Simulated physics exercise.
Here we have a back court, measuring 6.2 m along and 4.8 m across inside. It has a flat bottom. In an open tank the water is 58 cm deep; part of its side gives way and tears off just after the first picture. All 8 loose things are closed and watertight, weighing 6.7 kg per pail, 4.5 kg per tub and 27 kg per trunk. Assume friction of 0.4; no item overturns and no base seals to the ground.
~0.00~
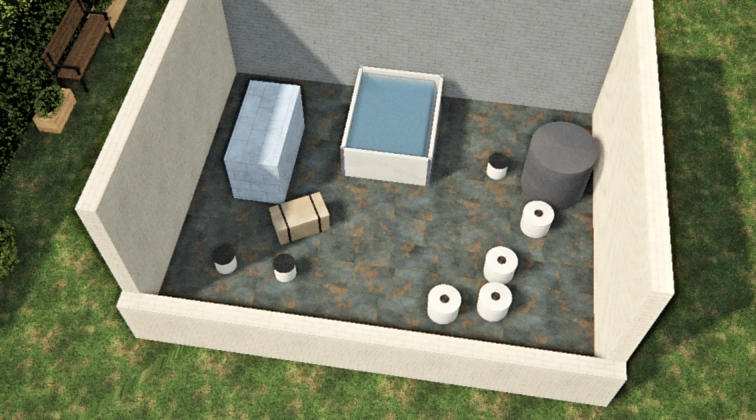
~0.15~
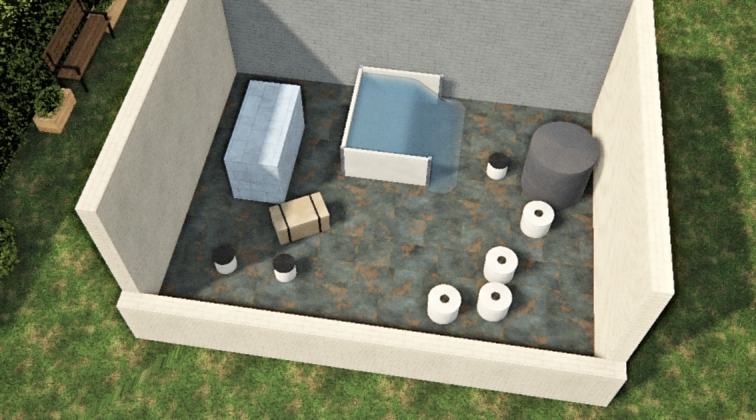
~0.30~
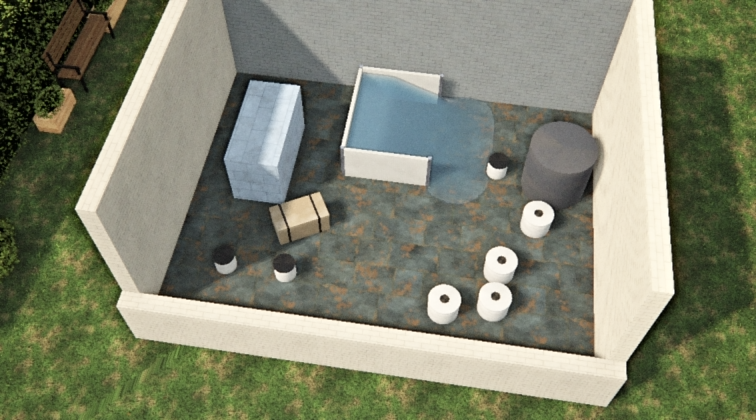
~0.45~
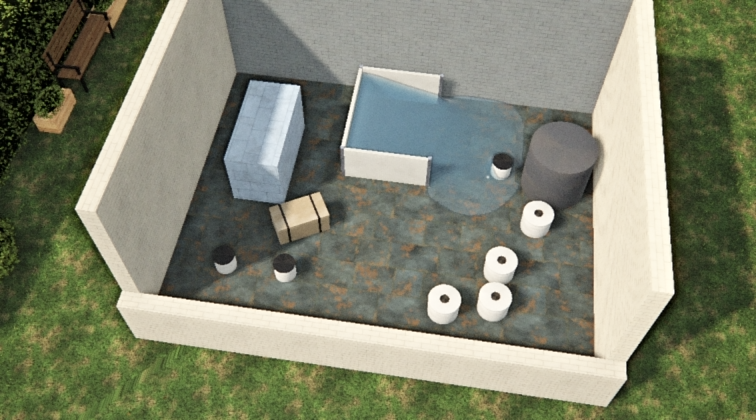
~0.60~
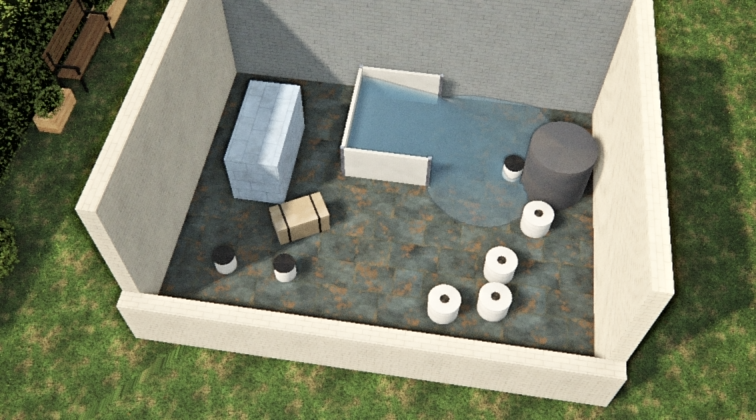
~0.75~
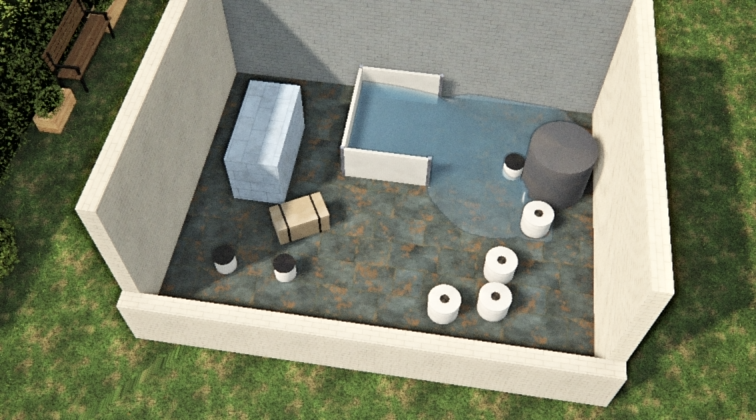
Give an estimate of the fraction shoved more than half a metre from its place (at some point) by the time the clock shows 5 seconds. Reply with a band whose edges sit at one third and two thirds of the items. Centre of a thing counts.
Band: One third to two thirds.
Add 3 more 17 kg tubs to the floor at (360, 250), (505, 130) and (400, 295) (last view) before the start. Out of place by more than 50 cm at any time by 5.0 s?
In the order asked: Below the mark; above the mark; below the mark.
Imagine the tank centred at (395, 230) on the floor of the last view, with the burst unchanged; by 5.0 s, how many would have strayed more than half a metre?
Count: 6.
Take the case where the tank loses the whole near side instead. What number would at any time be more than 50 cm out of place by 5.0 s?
Count: 7.
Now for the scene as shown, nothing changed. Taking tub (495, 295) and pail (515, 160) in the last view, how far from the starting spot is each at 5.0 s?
The first is off by 250 cm, the second by 200 cm.
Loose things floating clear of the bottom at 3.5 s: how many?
Just then, the number is 3.
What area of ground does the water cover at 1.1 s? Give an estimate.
Roughly 9.0 m2.
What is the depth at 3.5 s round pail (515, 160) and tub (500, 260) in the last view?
4 and 5 cm.
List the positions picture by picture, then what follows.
The first frame shows a pail at (499, 161) rests on the ground; a tub at (539, 213) rests on the ground; 2.3 m2 under water; 0 of 8 have shifted.
The second frame shows a pail at (499, 161) rests on the ground; a tub at (539, 213) rests on the ground; 3.2 m2 under water; 0 of 8 have shifted.
The third frame shows a pail at (499, 161), on the bottom; a tub at (539, 213) rests on the ground; 4.3 m2 under water; 0 of 8 have shifted.
The fourth frame shows a pail at (503, 161), on the bottom, 6 cm from its start; a tub at (539, 213) rests on the ground; 5.4 m2 under water; 1 of 8 have shifted.
The fifth frame shows a pail at (514, 163) rests on the ground, 25 cm from its start; a tub at (539, 213) rests on the ground; water covers 6.5 m2; 1 of 8 have shifted.
The sixth frame shows a pail at (515, 161) rests on the ground, 25 cm from its start; a tub at (539, 213), on the bottom; water covers 7.4 m2; 1 of 8 have shifted.
After 1.1 s 0 of 8 are over 50 cm from their spots; 1 afloat.
After 2.2 s 1 of 8 are over 50 cm from their spots; 2 afloat.
After 3.5 s 4 of 8 are over 50 cm from their spots; 3 afloat.
After 5.0 s 5 of 8 are over 50 cm from their spots, and 5 have been at some point; 4 afloat.
